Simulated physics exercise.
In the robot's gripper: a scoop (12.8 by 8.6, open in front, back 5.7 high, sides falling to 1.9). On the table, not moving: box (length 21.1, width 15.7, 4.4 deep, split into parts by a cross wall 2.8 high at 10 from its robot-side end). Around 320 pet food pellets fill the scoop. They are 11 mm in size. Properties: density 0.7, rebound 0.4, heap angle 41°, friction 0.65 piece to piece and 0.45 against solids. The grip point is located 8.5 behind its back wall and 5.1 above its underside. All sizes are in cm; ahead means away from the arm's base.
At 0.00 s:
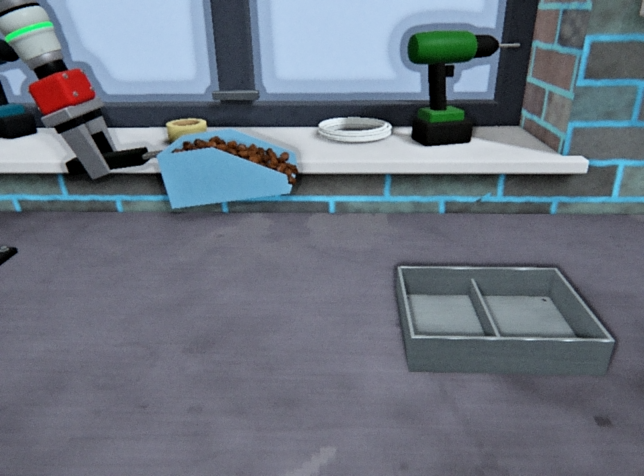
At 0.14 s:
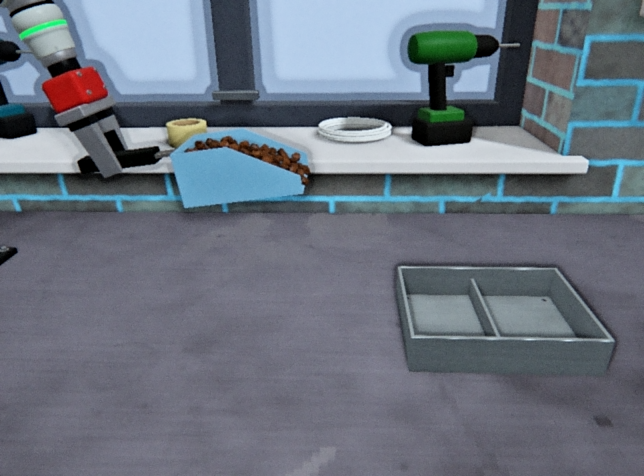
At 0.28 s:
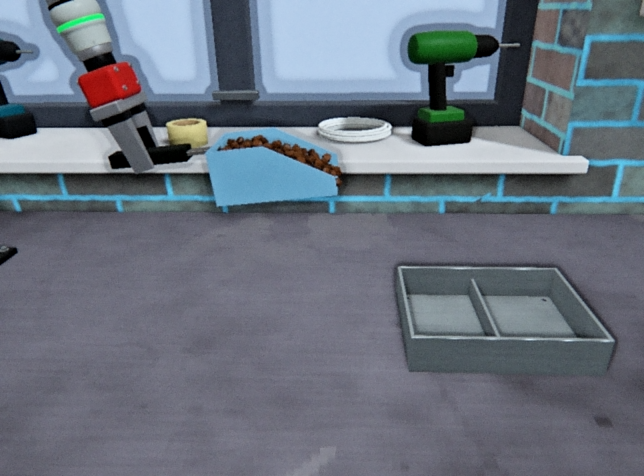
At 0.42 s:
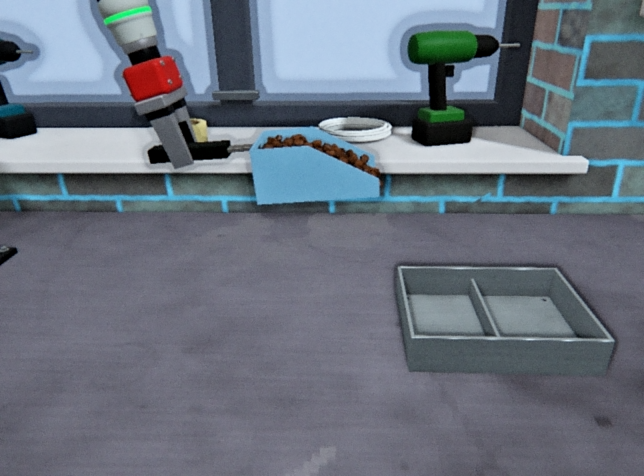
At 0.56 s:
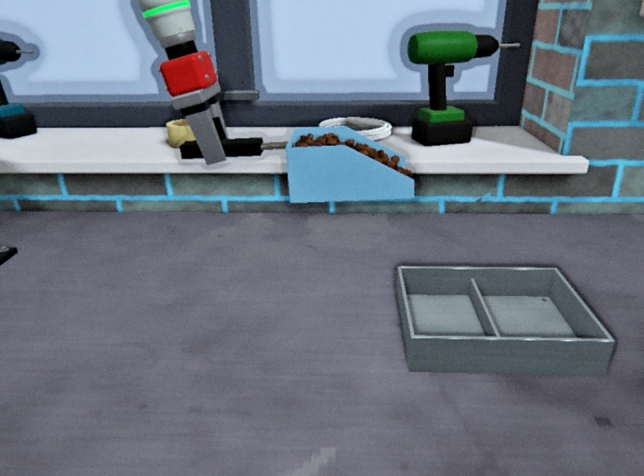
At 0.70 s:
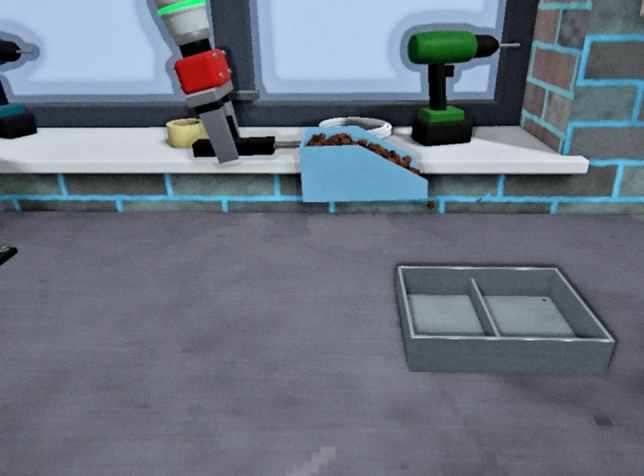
At a workbench below a windowsill holding a green drill, a robot arm grips a blue scoop heaped with brown pellets at the left. The arm carries the scoop steadily to the right, past a roll of tape and in front of a white ring, while the divided gray tray on the table stays still.
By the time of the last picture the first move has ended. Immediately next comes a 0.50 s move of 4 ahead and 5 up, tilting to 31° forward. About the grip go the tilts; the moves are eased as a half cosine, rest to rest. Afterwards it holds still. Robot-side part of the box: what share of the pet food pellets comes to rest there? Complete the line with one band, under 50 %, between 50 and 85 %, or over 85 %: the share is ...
The share is over 85 %.
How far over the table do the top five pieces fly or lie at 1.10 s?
Those pieces are roughly 24 cm high.
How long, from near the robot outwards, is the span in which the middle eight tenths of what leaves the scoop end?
It spans some 8 centimetres.
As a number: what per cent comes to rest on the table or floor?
Some 0 per cent.
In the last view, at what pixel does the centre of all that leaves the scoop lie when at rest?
I'd put it at roughly (443, 318).
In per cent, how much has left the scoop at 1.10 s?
About 0 in a hundred parts are out by then.
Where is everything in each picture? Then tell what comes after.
The first frame shows scoop floor at (228, 185), tilted 8° backward; upper third of the load around (213, 156), from x 170 to 295, top at y 140; 316 on the scoop.
The second frame shows scoop floor at (240, 185), tilted 7° backward; upper third of the load around (225, 156), from x 185 to 305, top at y 140.
The third frame shows scoop floor at (271, 185), tilted 6° backward; upper third of the load around (257, 156), from x 220 to 340, top at y 140.
The fourth frame shows scoop floor at (309, 184), tilted 4° backward; upper third of the load around (294, 155), from x 260 to 380, top at y 140.
The fifth frame shows scoop floor at (341, 184), tilted 3° backward; upper third of the load around (326, 154), from x 295 to 410, top at y 140.
The sixth frame shows scoop floor at (353, 183), tilted 2° backward; upper third of the load around (337, 154), from x 310 to 430, top at y 135; 315 on the scoop, 1 in flight or on a rim.
By 0.90 s, tilted 9° forward, highest piece 24 above the table; 315 on the scoop, 1 in the robot-side part.
By 1.10 s, tilted 28° forward, highest piece 24 above the table; 309 on the scoop, 2 in the robot-side part, 5 in flight or on a rim.
By 1.40 s, tilted 31° forward, highest piece 22 above the table; 188 on the scoop, 91 in the robot-side part, 37 in flight or on a rim.
By 2.45 s, tilted 31° forward, highest piece 5 above the table; 316 in the robot-side part.
Final count, 316 in the robot-side part. That is 100 % in the robot-side part of the box.
